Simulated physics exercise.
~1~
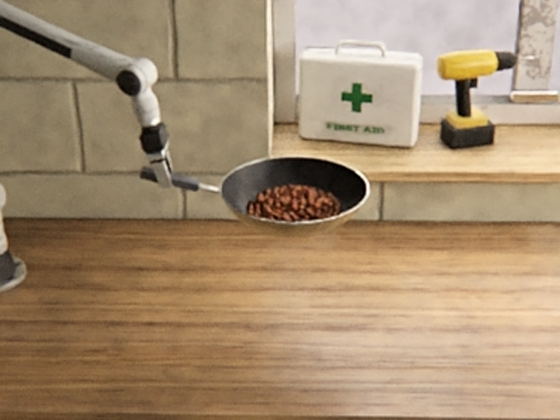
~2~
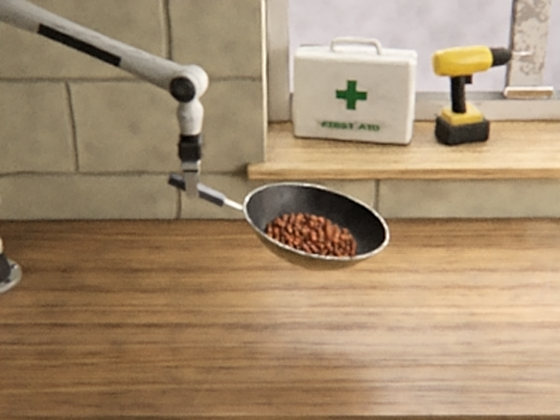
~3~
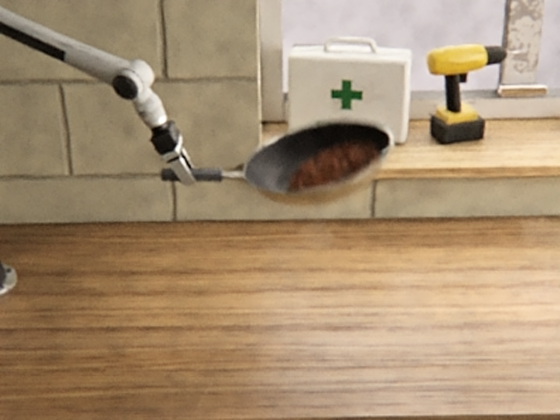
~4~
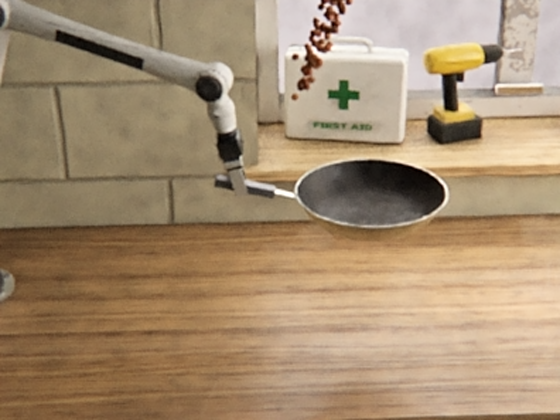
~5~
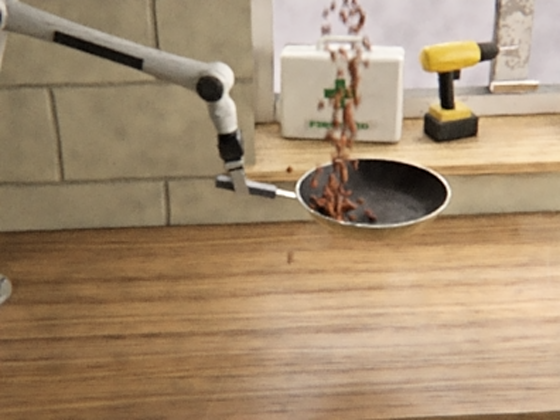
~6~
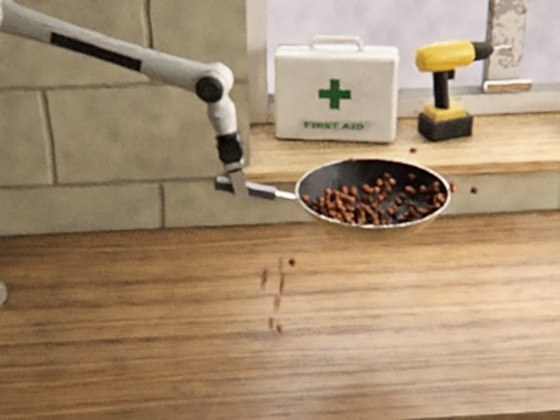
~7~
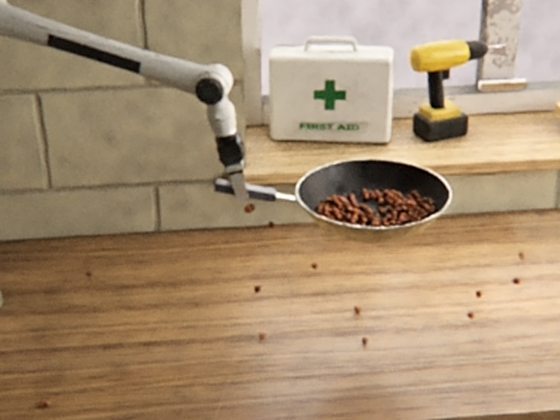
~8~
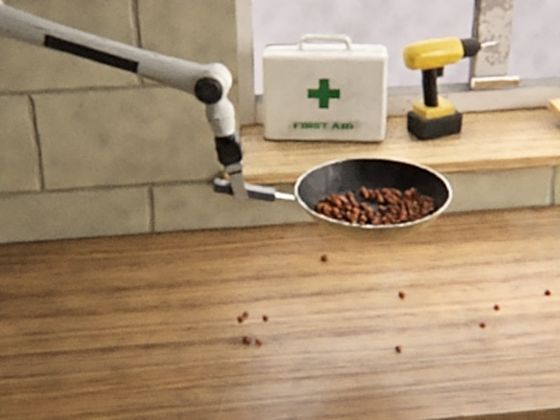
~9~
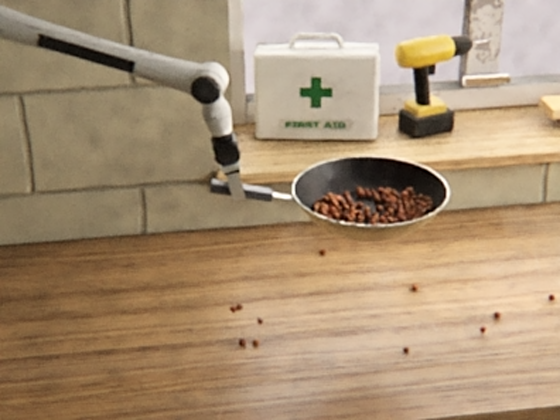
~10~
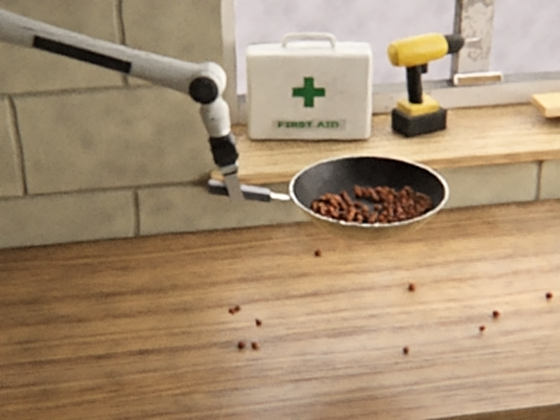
Robot arm tossing small brown nuts high from a frying pan and catching most, a few scattering across the wooden counter.
